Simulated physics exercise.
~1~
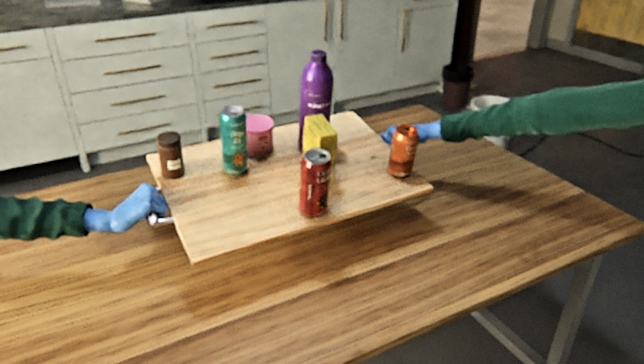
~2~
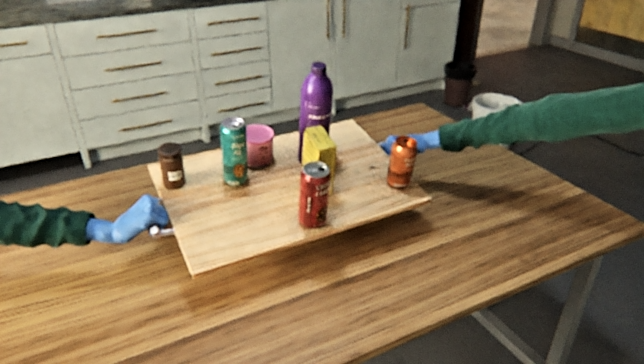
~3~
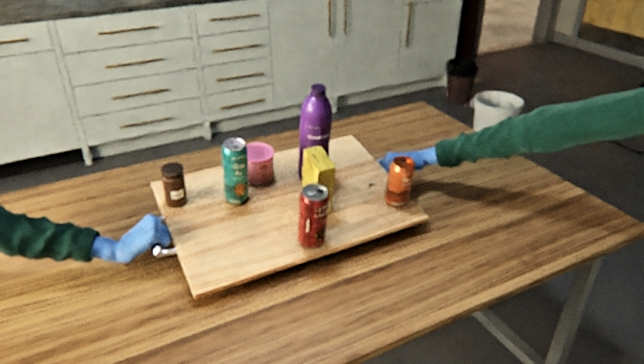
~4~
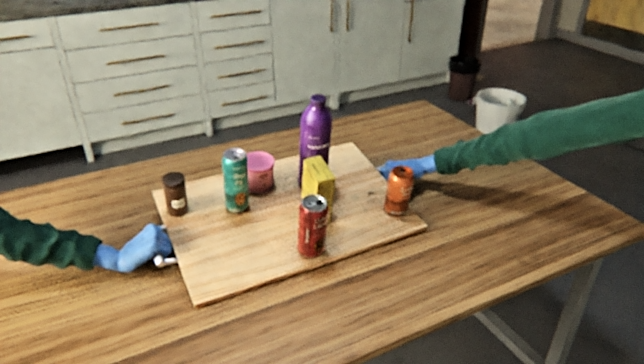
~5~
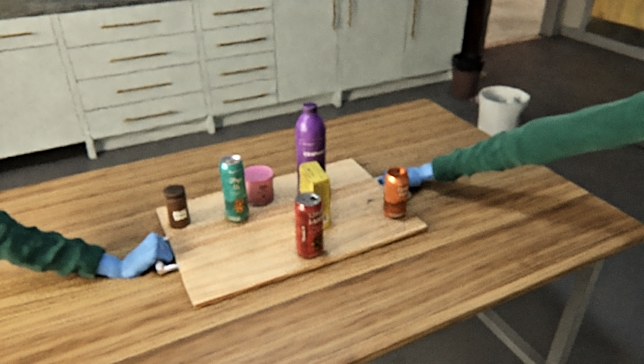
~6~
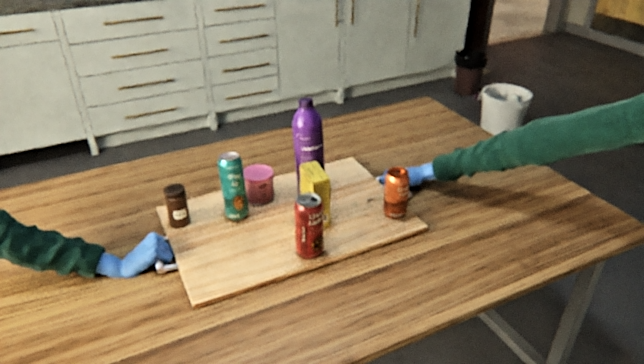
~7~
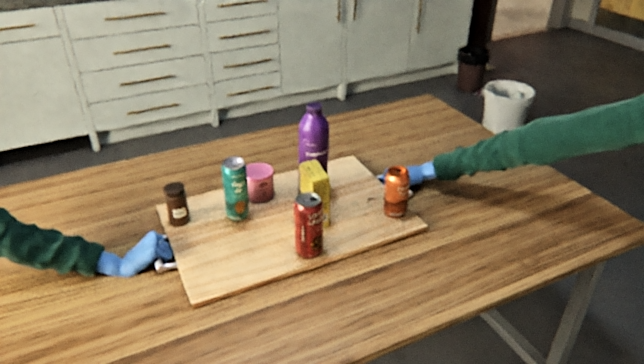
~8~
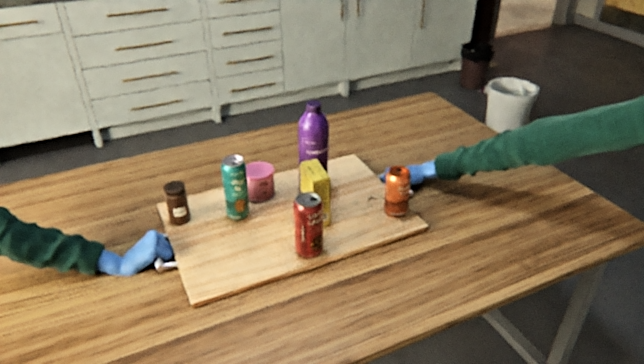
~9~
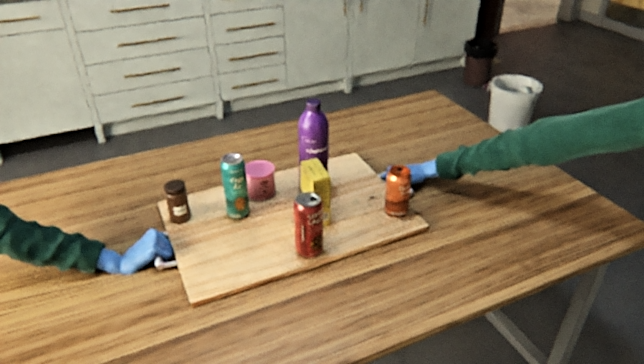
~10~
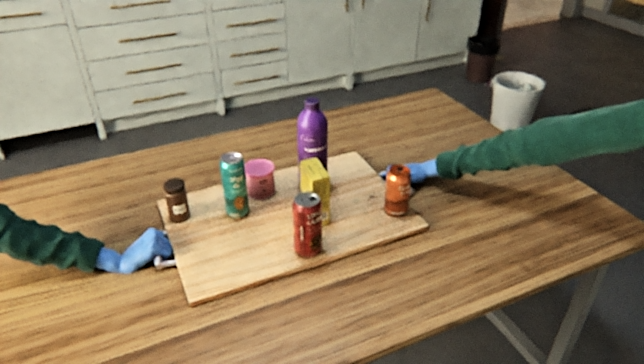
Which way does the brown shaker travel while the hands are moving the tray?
The brown shaker moves down along with the tray as the hands lower it to the table.
In a room with pale cabinets, two blue-gloved hands in green sleeves hold a flat wooden tray just above a wooden table. A tall purple bottle, a turquoise can, a red can, an orange can, a pink tin, a yellow packet and a brown shaker stand on it. The hands lower the tray at a slant, and the bottle and turquoise can lean slightly with it. The tray then settles flat on the table, and the turquoise can rocks a little before standing straight. Everything stays on the tray, with the yellow packet still upright, as the view drifts slightly sideways.
